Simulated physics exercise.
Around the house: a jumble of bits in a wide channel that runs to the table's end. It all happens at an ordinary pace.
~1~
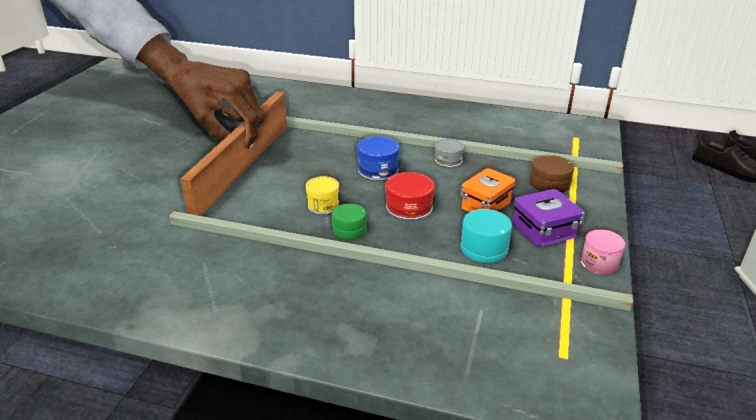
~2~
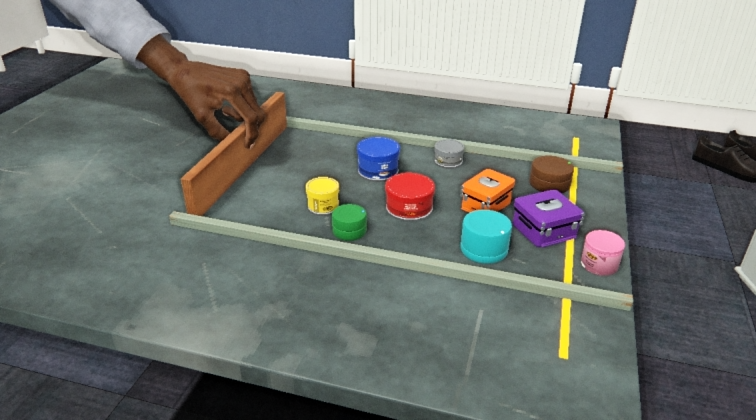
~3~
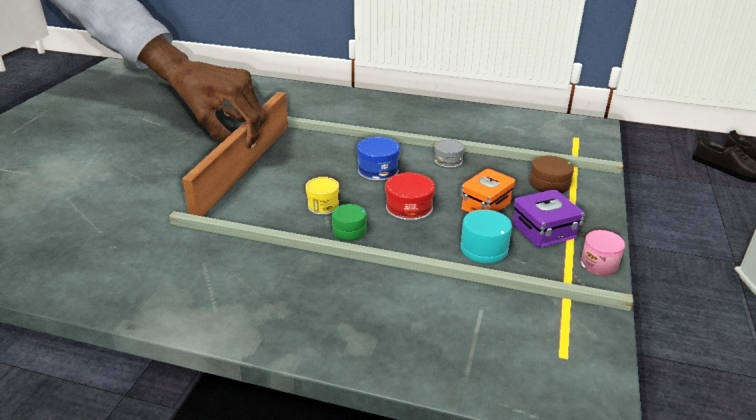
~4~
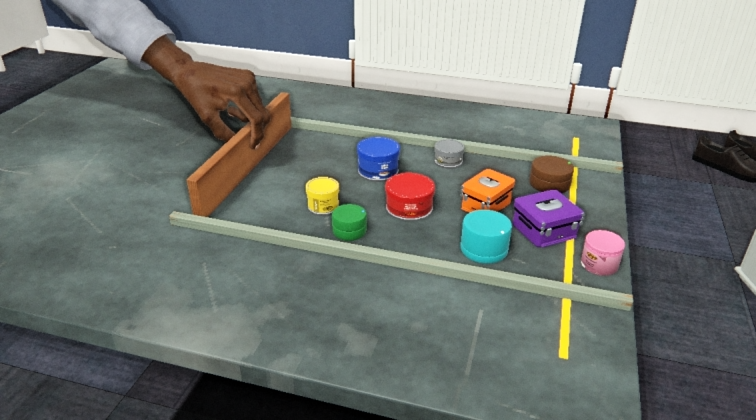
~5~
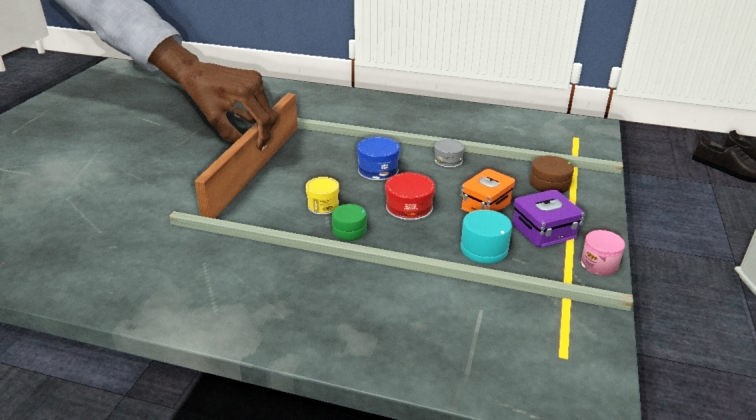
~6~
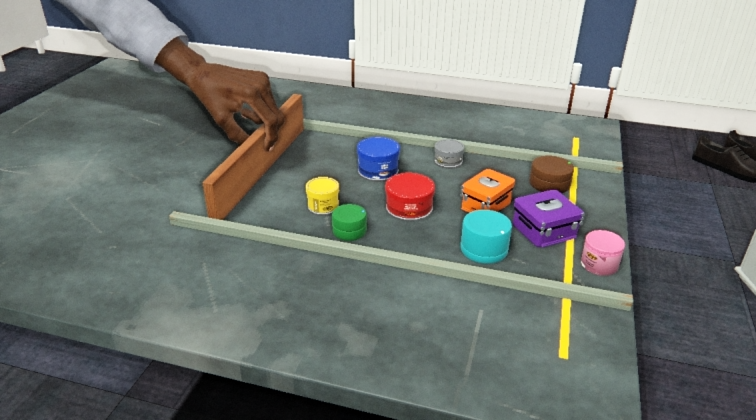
A hand slid an upright wooden board slightly to the right between two pale rails on a table, while the colourful tubs, tins and cases ahead of it, some near a yellow strip, stayed still.
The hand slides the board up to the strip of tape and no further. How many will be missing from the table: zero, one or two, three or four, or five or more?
Outcome: The number that fall off is three or four.
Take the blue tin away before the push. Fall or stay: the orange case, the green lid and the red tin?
The orange case stays on, the green lid does not fall, the red tin does not fall.
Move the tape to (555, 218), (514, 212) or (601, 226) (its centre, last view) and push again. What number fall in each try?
Try by try, 2, 0 and 5.
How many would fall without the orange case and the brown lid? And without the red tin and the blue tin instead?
First 2, then 2.
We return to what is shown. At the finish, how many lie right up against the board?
It touches 5.
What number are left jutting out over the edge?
It comes to 2.
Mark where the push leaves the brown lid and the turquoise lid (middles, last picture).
The brown lid at (627, 182), the turquoise lid at (630, 263).
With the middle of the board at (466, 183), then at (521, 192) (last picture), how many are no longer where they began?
At the one place 8, at the other 10.
Soon after, none off yet; pink tub at rest near (602, 253); purple case at rest near (546, 219); brown lid at rest near (551, 174).
At rest, the number that fall off is three or four; fallen, orange case, purple case and pink tub.
